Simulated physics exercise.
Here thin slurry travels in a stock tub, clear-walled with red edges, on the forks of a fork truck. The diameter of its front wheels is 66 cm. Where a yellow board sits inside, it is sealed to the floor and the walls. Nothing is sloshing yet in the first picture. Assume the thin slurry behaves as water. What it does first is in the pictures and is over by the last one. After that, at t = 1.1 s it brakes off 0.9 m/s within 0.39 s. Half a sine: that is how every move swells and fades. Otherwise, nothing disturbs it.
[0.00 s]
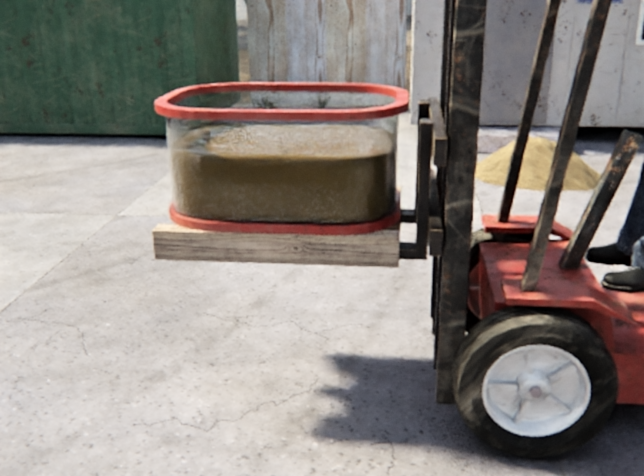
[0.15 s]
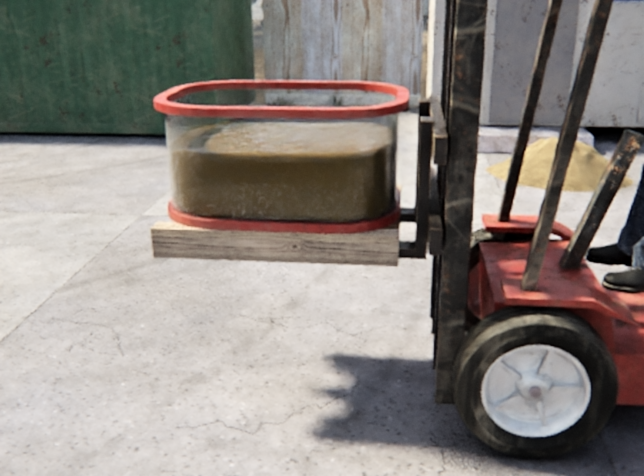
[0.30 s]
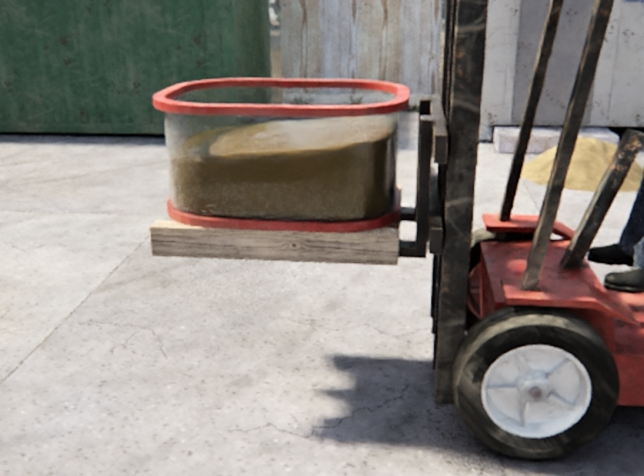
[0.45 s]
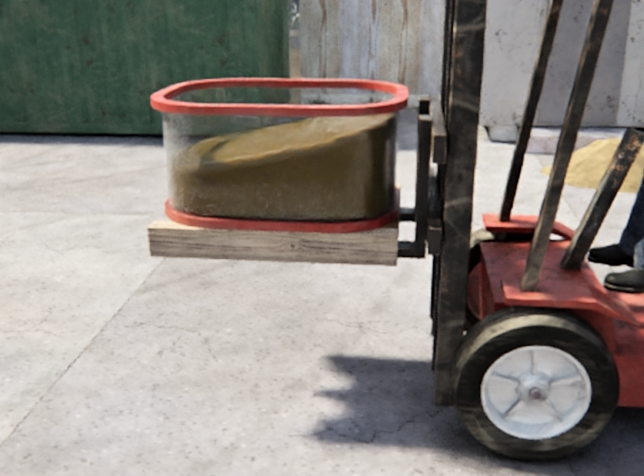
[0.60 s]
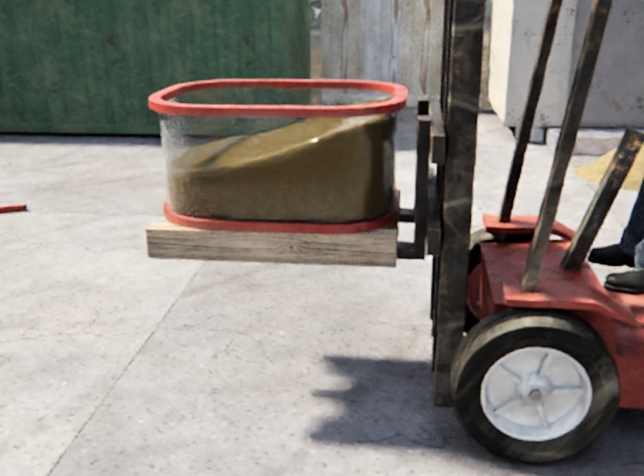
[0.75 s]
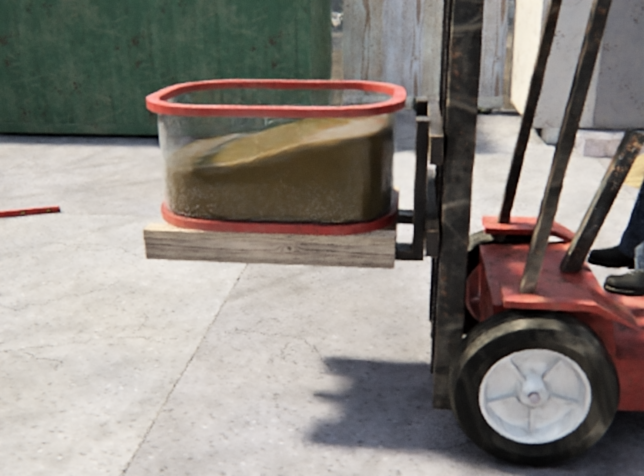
A red forklift, its driver's feet just visible, carried a clear, red-rimmed tub of murky brown liquid to the left across a concrete yard, as the liquid heaped up towards the machine, then eased slightly.
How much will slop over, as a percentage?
About 1 per cent.
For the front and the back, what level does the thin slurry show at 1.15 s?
The surface sits near 42 cm in front and near 22 cm at the rear.
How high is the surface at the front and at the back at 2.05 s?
Reading: About 22 cm in front, about 46 cm behind.
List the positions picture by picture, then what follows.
The thin slurry reaches (192, 147) at the front end; it reaches (365, 150) at the back end; no slope yet; the front is on the left, levels are read along the near wall; a wheel hub at (537, 397), in the first picture.
The thin slurry reaches (191, 145) at the front end; it reaches (365, 148) at the back end; no slope yet, in the second picture.
The thin slurry reaches (191, 153) at the front end; it reaches (365, 136) at the back end; it is heaped 7° towards the back, in the third picture.
The thin slurry reaches (189, 162) at the front end; it reaches (364, 122) at the back end; it is heaped 14° towards the back, in the fourth picture.
The thin slurry reaches (188, 166) at the front end; it reaches (363, 117) at the back end; it is heaped 16° towards the back, in the fifth picture.
The thin slurry reaches (185, 163) at the front end; it reaches (361, 129) at the back end; it is heaped 12° towards the back; a wheel hub at (536, 403), in the sixth picture.
By 1.15 s it stands 21 cm high behind and 42 cm in front; all of it is still inside.
By 1.55 s it stands 12 cm high behind and 41 cm in front; all of it is still inside.
By 2.05 s it stands 46 cm high behind and 22 cm in front; all of it is still inside.
By 4.47 s 1 per cent has gone over the front, 3 of 188 litres.
